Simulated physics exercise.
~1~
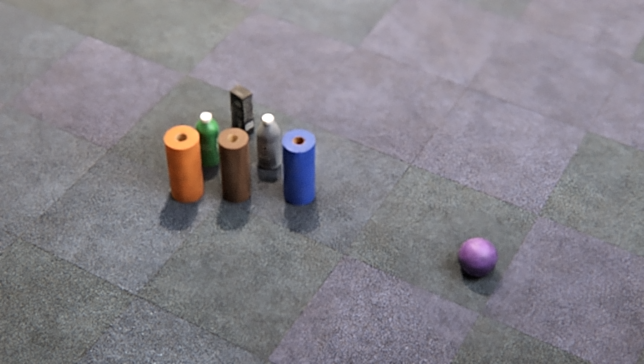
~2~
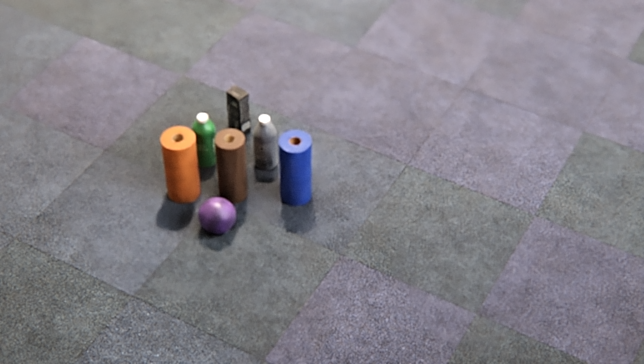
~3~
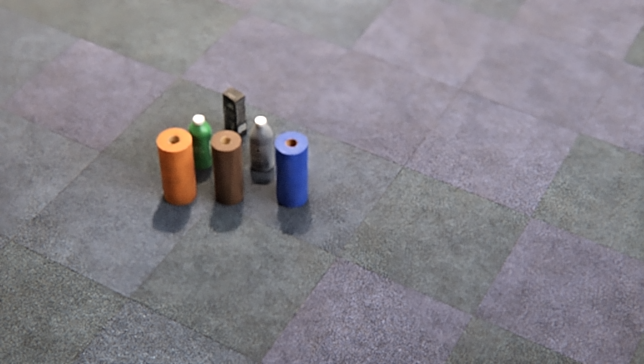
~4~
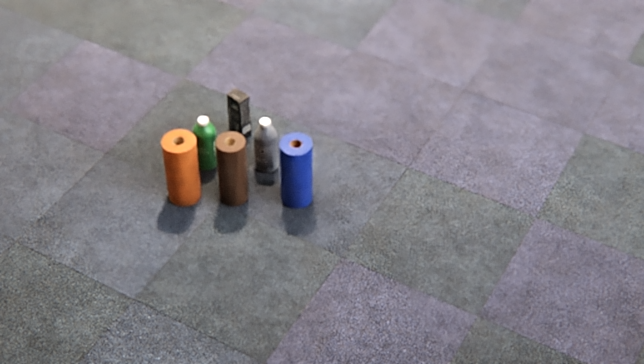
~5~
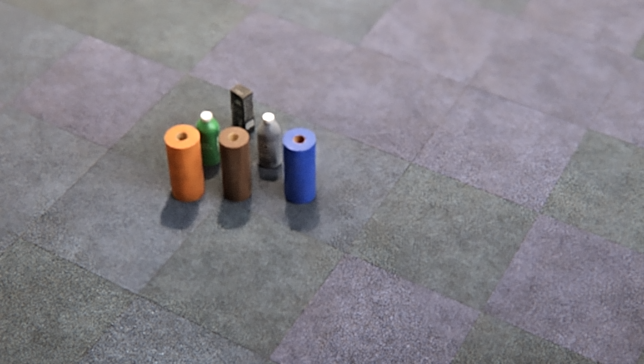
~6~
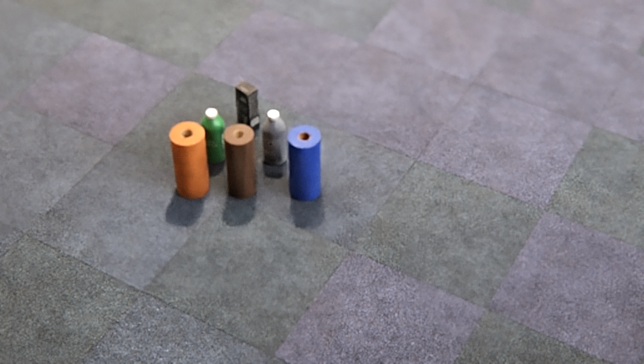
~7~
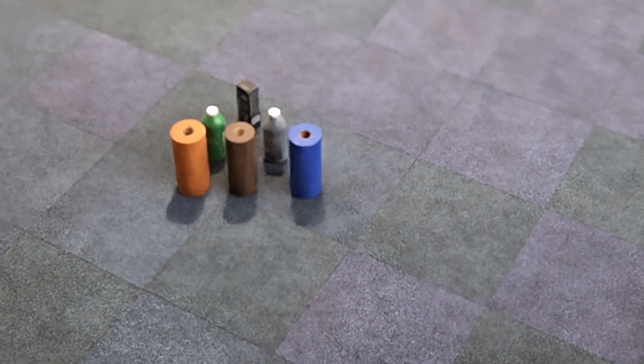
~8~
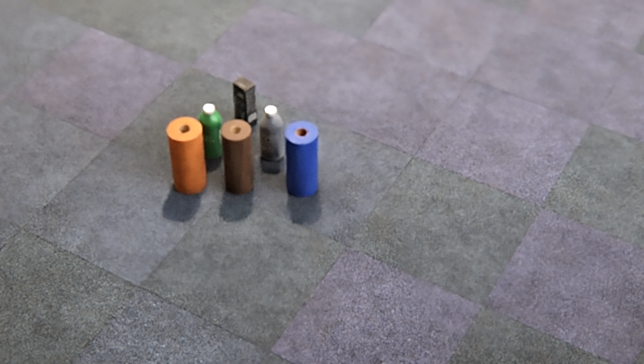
A purple ball rolls left past the standing rolls and bottles, leaving them all upright.
